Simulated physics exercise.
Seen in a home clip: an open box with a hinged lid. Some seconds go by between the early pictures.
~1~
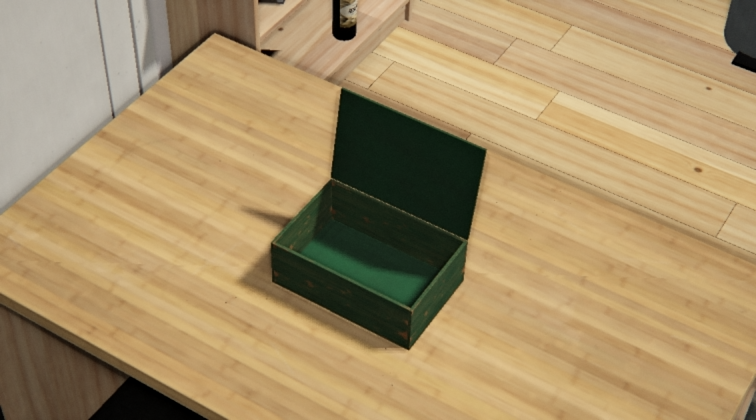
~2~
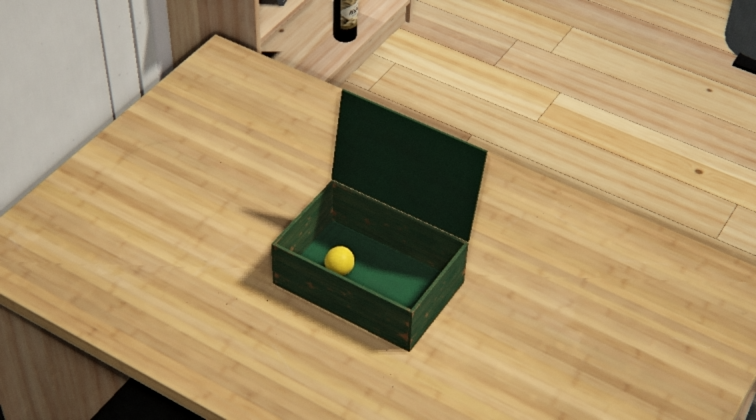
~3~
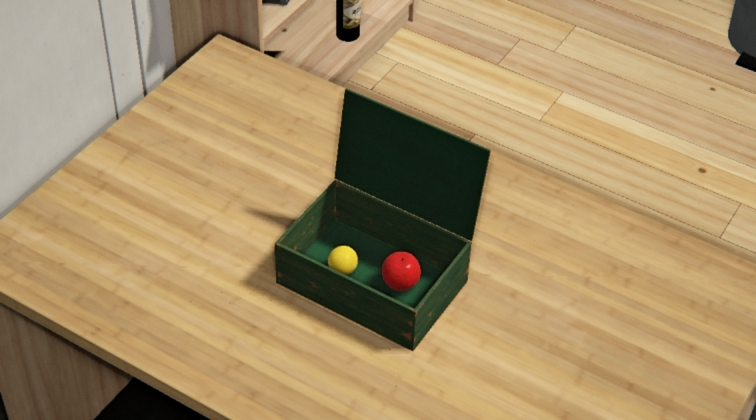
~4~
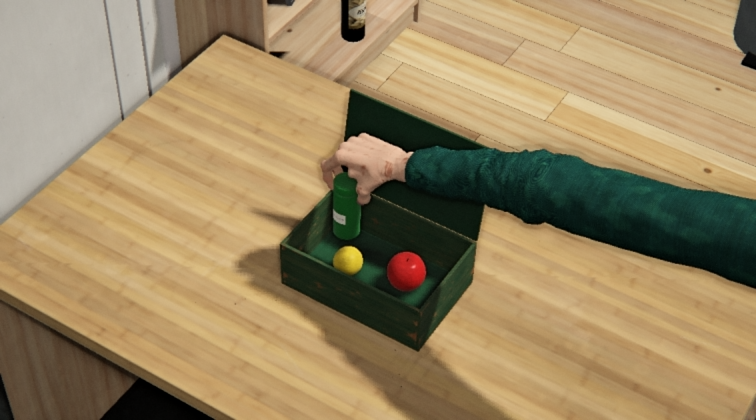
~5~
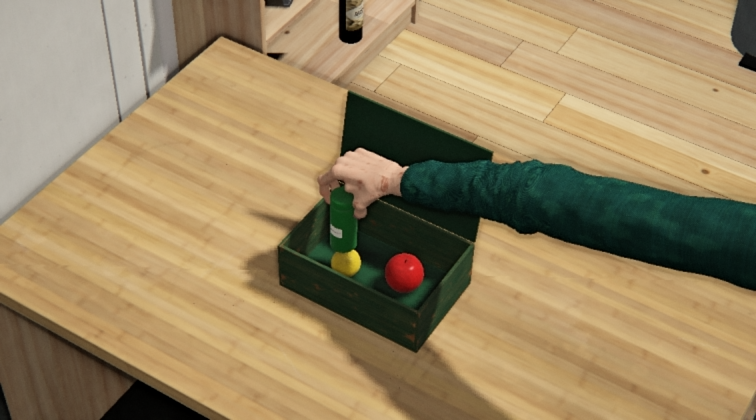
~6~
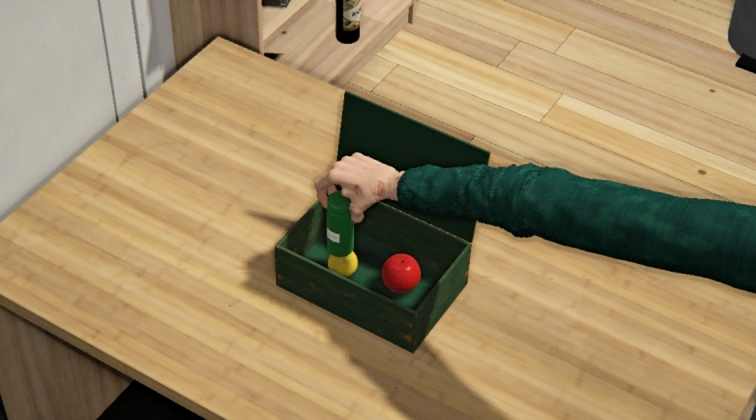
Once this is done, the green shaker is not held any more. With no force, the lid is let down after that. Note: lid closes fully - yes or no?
Yes.
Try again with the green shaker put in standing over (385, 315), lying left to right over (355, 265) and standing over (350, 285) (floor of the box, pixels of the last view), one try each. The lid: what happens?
On try one it won't go down; on try two it fits down fine; on try three it fits down fine.
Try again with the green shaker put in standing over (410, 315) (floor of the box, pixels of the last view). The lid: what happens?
With this placement the lid is kept from closing.
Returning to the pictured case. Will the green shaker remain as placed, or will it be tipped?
By the end the green shaker has leaned over.
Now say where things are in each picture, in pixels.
In the first picture, the last thing is not in view yet.
In the second picture, the last thing is not in view yet; yellow lemon (339, 261).
In the third picture, the last thing is not in view yet; yellow lemon (343, 261).
The fourth picture shows on its way; green shaker (347, 206); yellow lemon (348, 261).
The fifth picture shows on its way; green shaker (344, 220).
The sixth picture shows put in, still held; green shaker (340, 224).
Then, 0.70 s past the last view, green shaker on its side near (356, 250); yellow lemon displaced about its own width.
Then, 1.30 s past the last view, lid 78° above the rim; green shaker on its side near (367, 256); yellow lemon displaced about its own width; red apple displaced about its own width.
Then, 1.80 s past the last view, lid 29° above the rim; green shaker on its side near (370, 255); yellow lemon displaced well along; red apple displaced about its own width.
Finally, lid shut; down or leaning hard in the box, green shaker; moved from the start, yellow lemon and red apple. Final places as the last picture's camera would see them, green shaker near (371, 254).
